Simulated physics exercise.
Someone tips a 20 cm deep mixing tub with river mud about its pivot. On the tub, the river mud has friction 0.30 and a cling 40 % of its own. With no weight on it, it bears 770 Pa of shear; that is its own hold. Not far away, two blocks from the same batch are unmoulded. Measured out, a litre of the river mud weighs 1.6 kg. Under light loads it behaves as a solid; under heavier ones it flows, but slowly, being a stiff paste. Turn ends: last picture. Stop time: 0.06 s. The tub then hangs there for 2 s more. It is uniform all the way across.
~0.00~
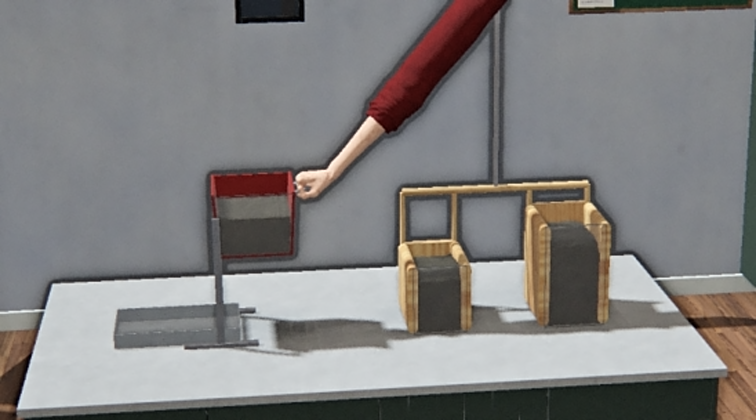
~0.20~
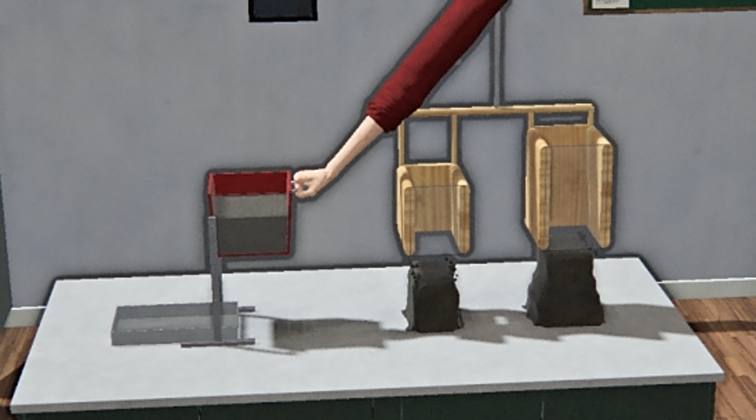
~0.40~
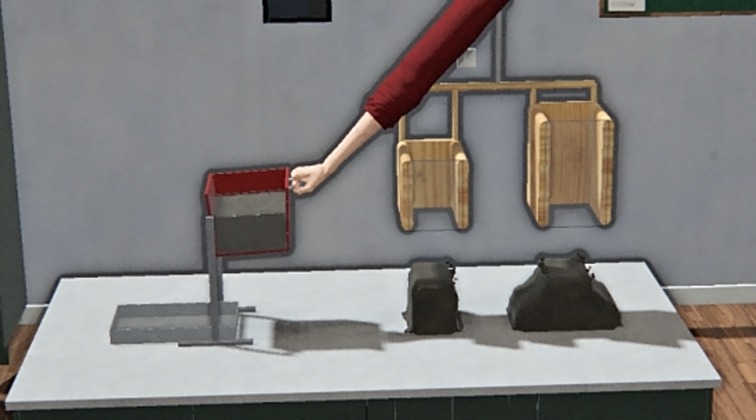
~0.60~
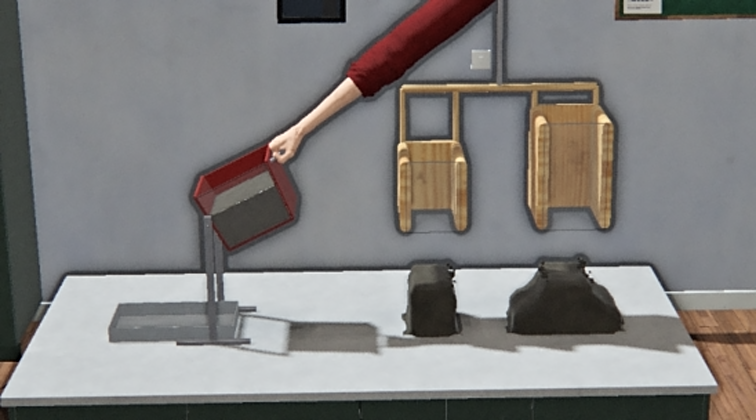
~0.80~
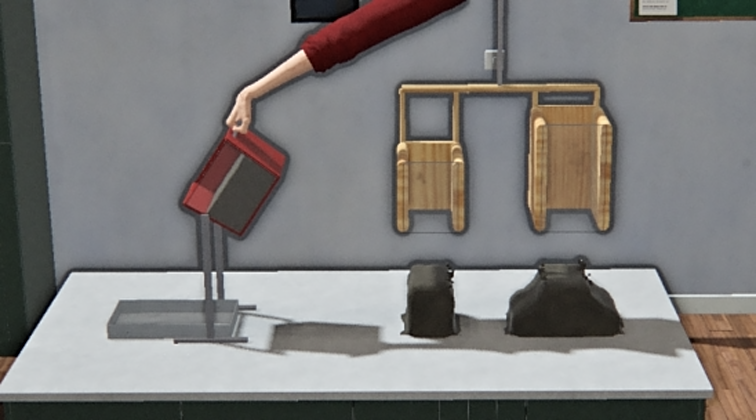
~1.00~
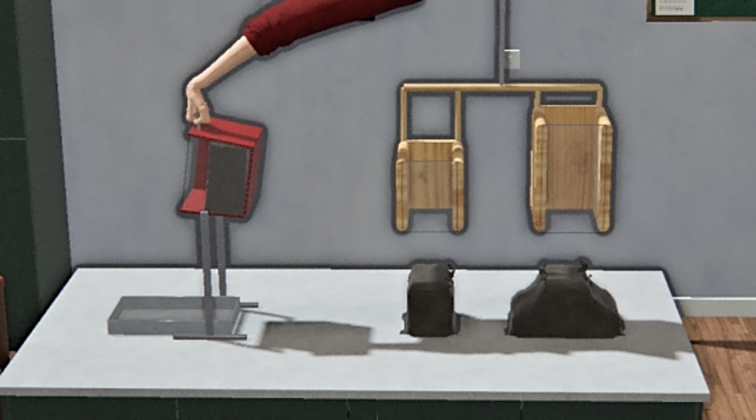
Wooden moulds lifting off two dark grey blocks, the right one slumping wider, then a red-sleeved arm tilting a red tub leftward.
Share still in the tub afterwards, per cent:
Near 100 %.
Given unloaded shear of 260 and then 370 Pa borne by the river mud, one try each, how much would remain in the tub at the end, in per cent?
The two runs give near 50 % and near 60 % respectively.
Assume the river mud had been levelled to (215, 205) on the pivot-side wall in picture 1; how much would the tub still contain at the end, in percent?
That gives some 60 %.
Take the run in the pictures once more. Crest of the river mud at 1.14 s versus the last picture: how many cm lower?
Around 3 cm below its level in the last picture.
By 1.14 s, the tub is at 82 degrees and holds 100 %.
By 1.31 s, the tub is at 82 degrees and holds 100 %.
By 1.48 s, the tub is at 82 degrees and holds 100 %.
By 1.65 s, the tub is at 82 degrees and holds 100 %.
By 3.00 s, at the end, the tub is at 82 degrees and holds 100 %.
